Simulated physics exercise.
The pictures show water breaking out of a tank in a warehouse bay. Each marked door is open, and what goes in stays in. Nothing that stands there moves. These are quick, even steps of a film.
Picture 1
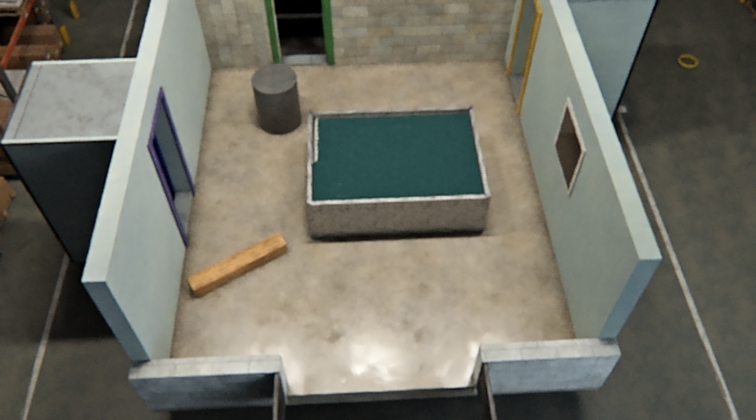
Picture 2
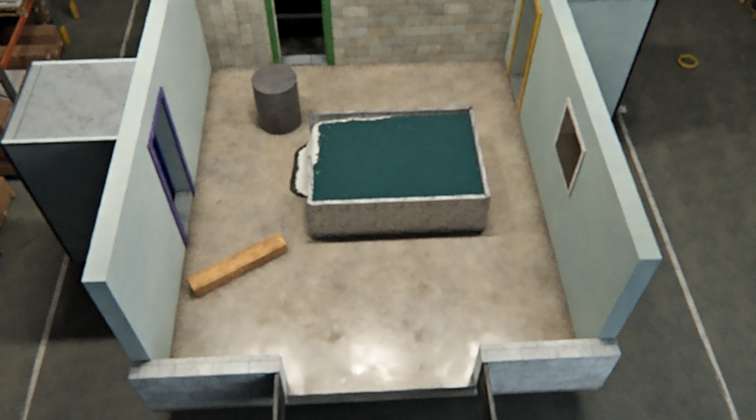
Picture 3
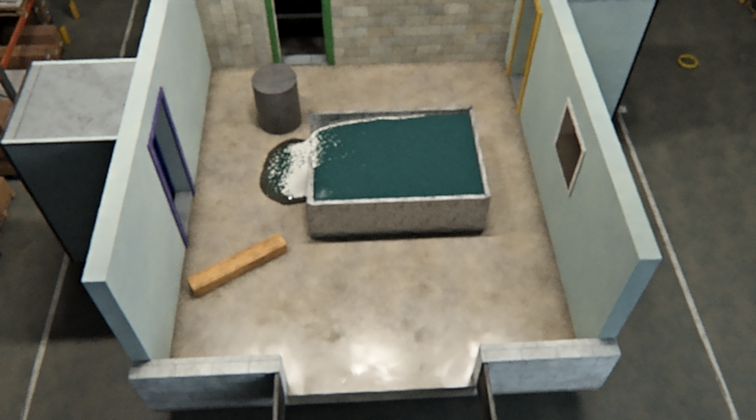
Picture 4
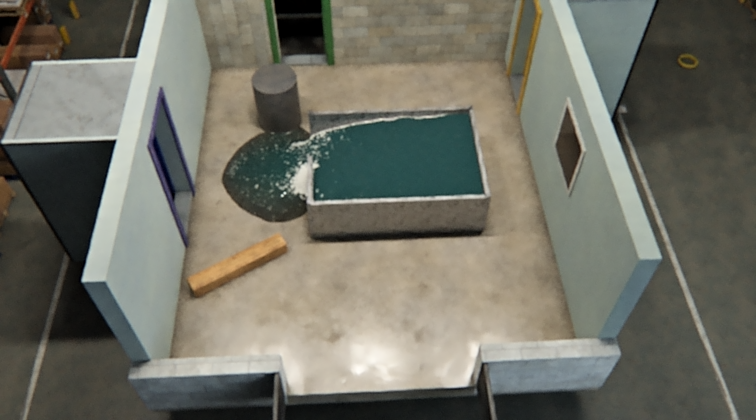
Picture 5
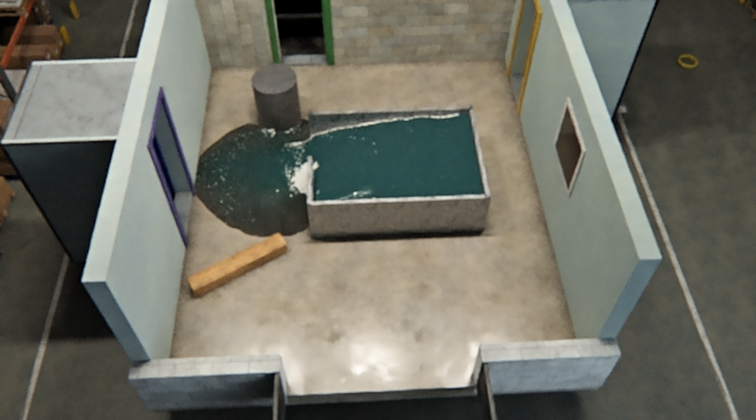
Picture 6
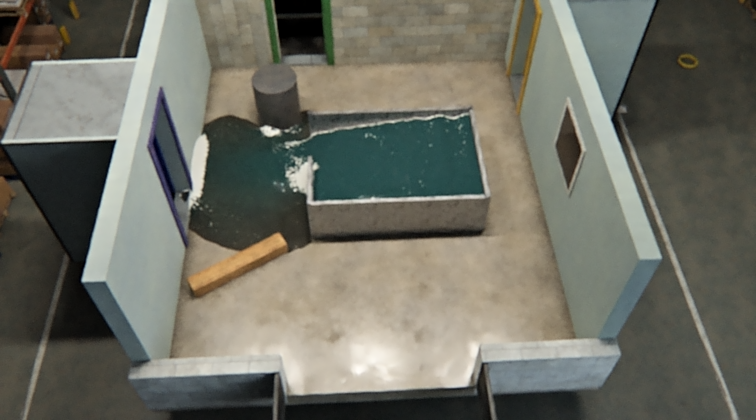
In this clip, dark green water pours from the left side of an open rectangular tank in a warehouse bay, spreading across the floor past a gray cylinder to the left wall and a wooden beam, with white foam.
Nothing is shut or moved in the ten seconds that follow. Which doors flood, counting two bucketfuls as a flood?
In the end: The yellow door takes more than that; the blue door takes more than that; the green door takes more than that.
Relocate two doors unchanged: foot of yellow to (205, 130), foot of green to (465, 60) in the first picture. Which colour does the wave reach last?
It is the green door.
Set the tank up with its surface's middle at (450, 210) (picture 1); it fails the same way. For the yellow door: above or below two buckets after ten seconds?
One by one: The yellow one goes over.
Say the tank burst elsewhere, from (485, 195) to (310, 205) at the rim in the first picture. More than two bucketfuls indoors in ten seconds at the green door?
One by one: The green one keeps below it.
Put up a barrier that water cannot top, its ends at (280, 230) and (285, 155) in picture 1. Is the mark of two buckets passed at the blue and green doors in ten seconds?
My reading: Blue is under, green is over.
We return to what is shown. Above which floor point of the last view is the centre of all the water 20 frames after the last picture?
Near (326, 178).
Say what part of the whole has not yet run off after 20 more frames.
Some 96 per cent.
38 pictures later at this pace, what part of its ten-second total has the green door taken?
About 55 per cent.
A moment on, water covers 20 % of the floor; the yellow door not reached, the blue door under two buckets in, the green door not reached.
Next, water covers 30 % of the floor; the yellow door not reached, the blue door over two buckets in, the green door wet at the sill, nothing in.
Then, water covers 55 % of the floor; the yellow door not reached, the blue door far over two buckets in, the green door under two buckets in.
Later, water covers 95 % of the floor; the yellow door over two buckets in, the blue door far over two buckets in, the green door over two buckets in.
In the end, water covers 95 % of the floor; the yellow door far over two buckets in, the blue door far over two buckets in, the green door far over two buckets in.
